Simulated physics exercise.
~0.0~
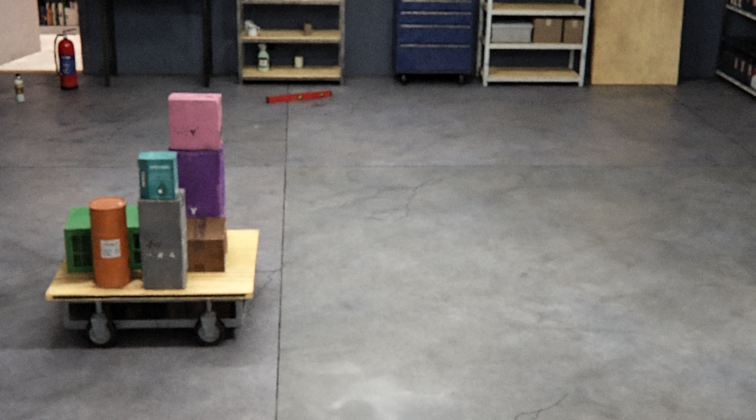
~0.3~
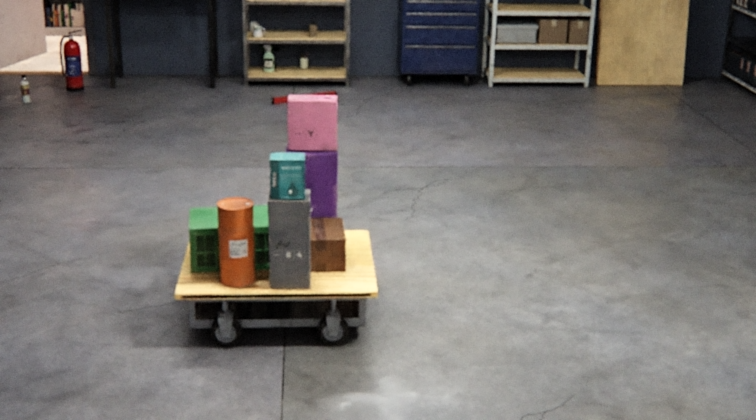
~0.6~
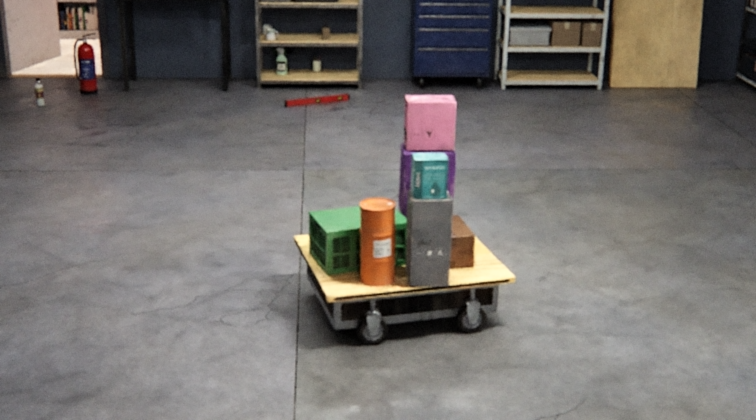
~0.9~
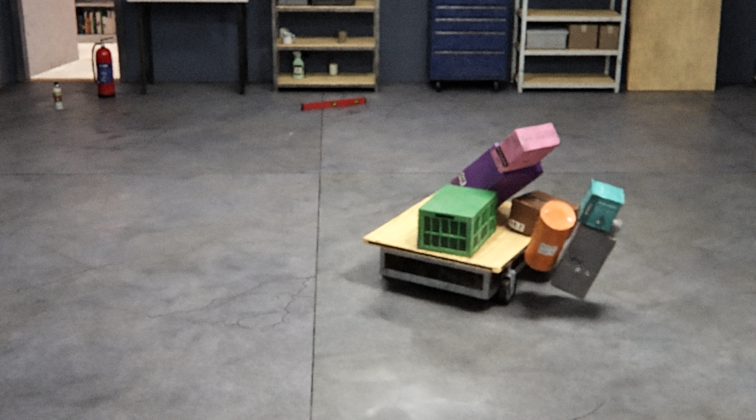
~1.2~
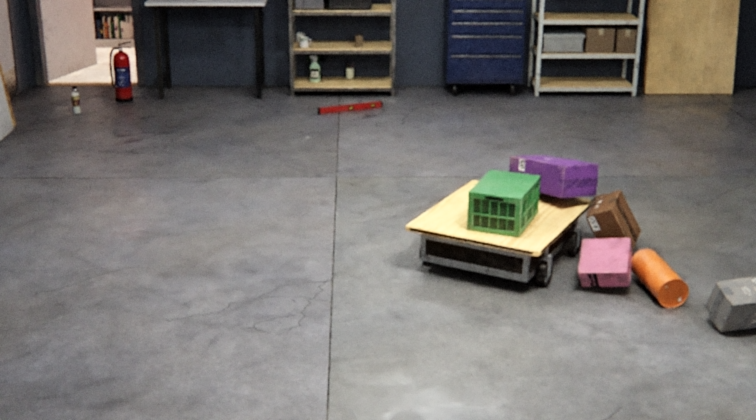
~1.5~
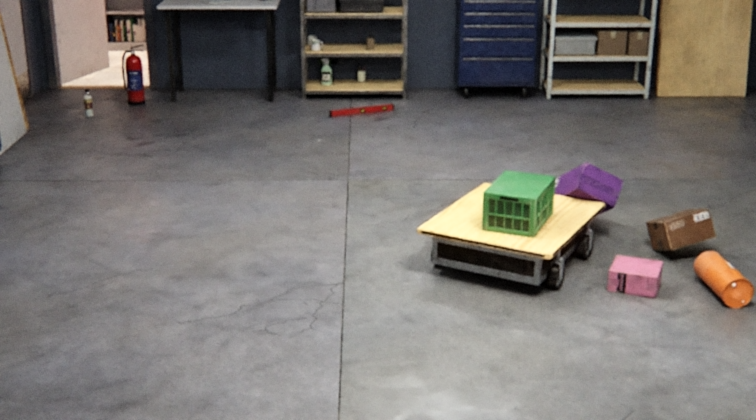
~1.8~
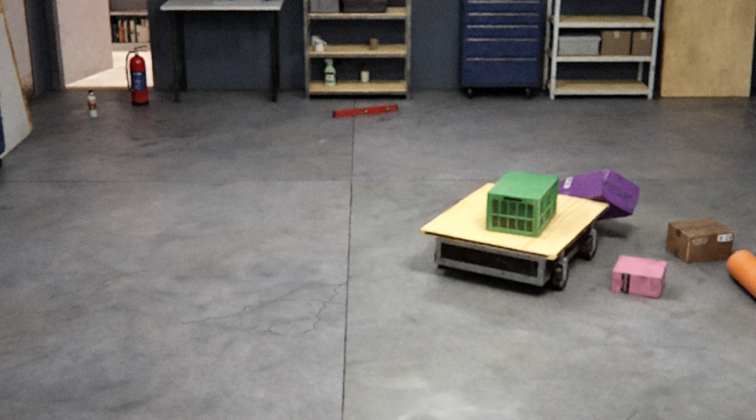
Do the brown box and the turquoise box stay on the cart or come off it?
Both come off the cart. The turquoise box tumbles away during the turn, and the brown box ends up on the floor to the right.
